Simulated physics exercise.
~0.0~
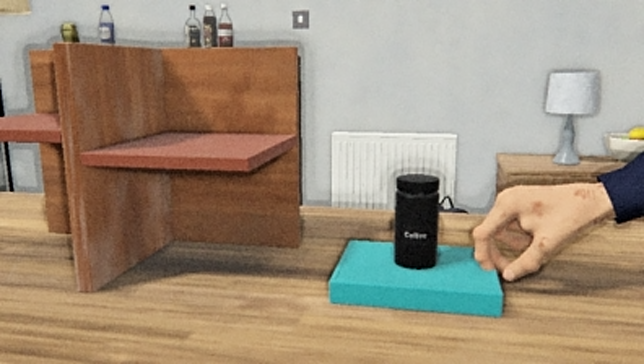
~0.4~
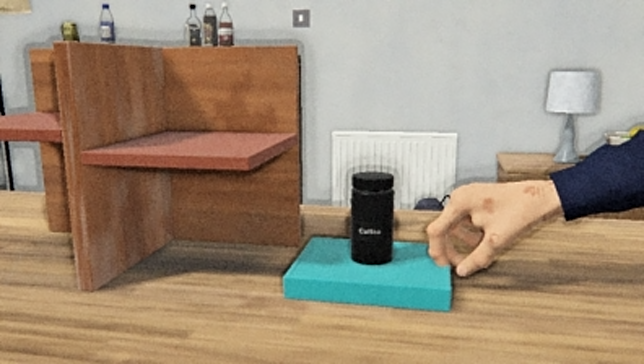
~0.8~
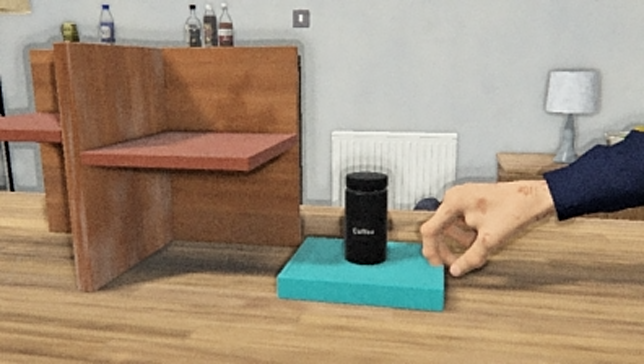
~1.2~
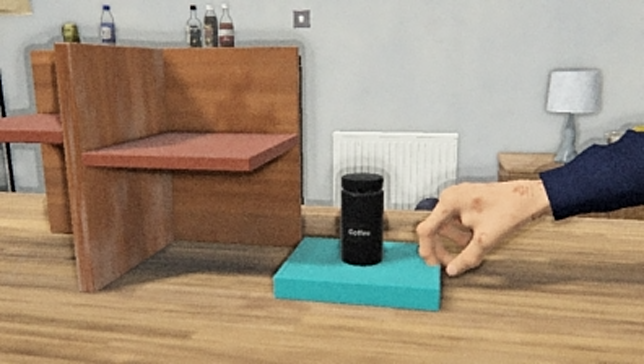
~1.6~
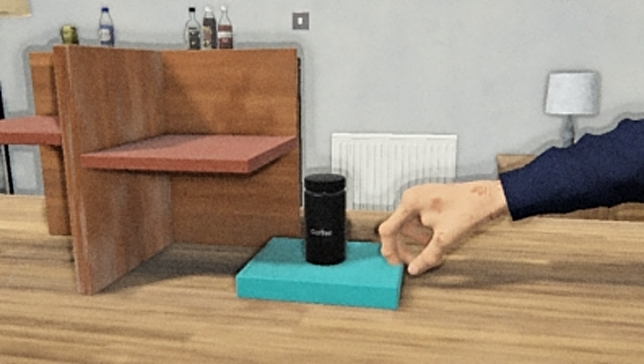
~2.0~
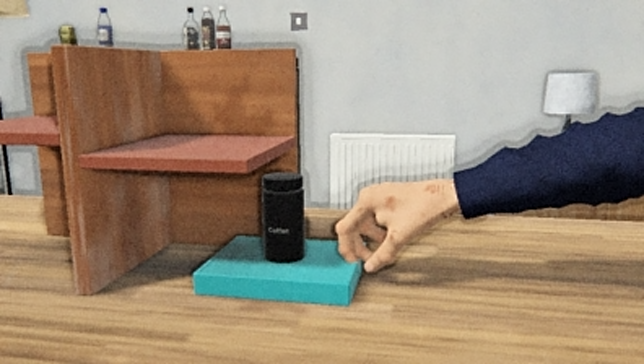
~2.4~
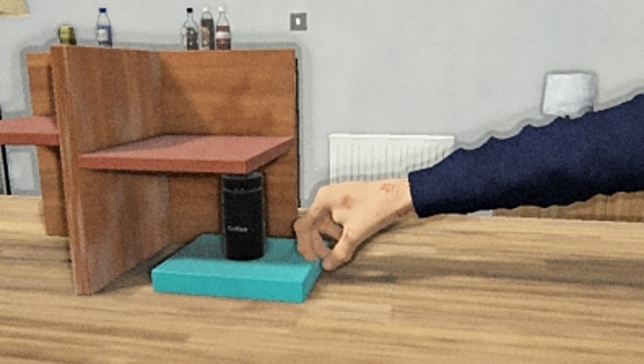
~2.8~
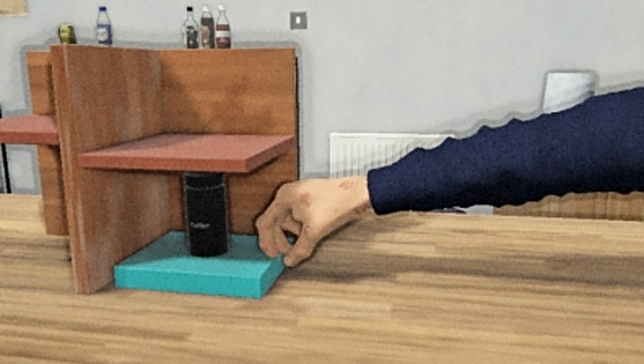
A black shaker stood upright on a turquoise tray as a hand in a dark sleeve pushed the tray left across a wooden surface towards a low reddish shelf, and it passed in beneath the shelf untouched, still standing.
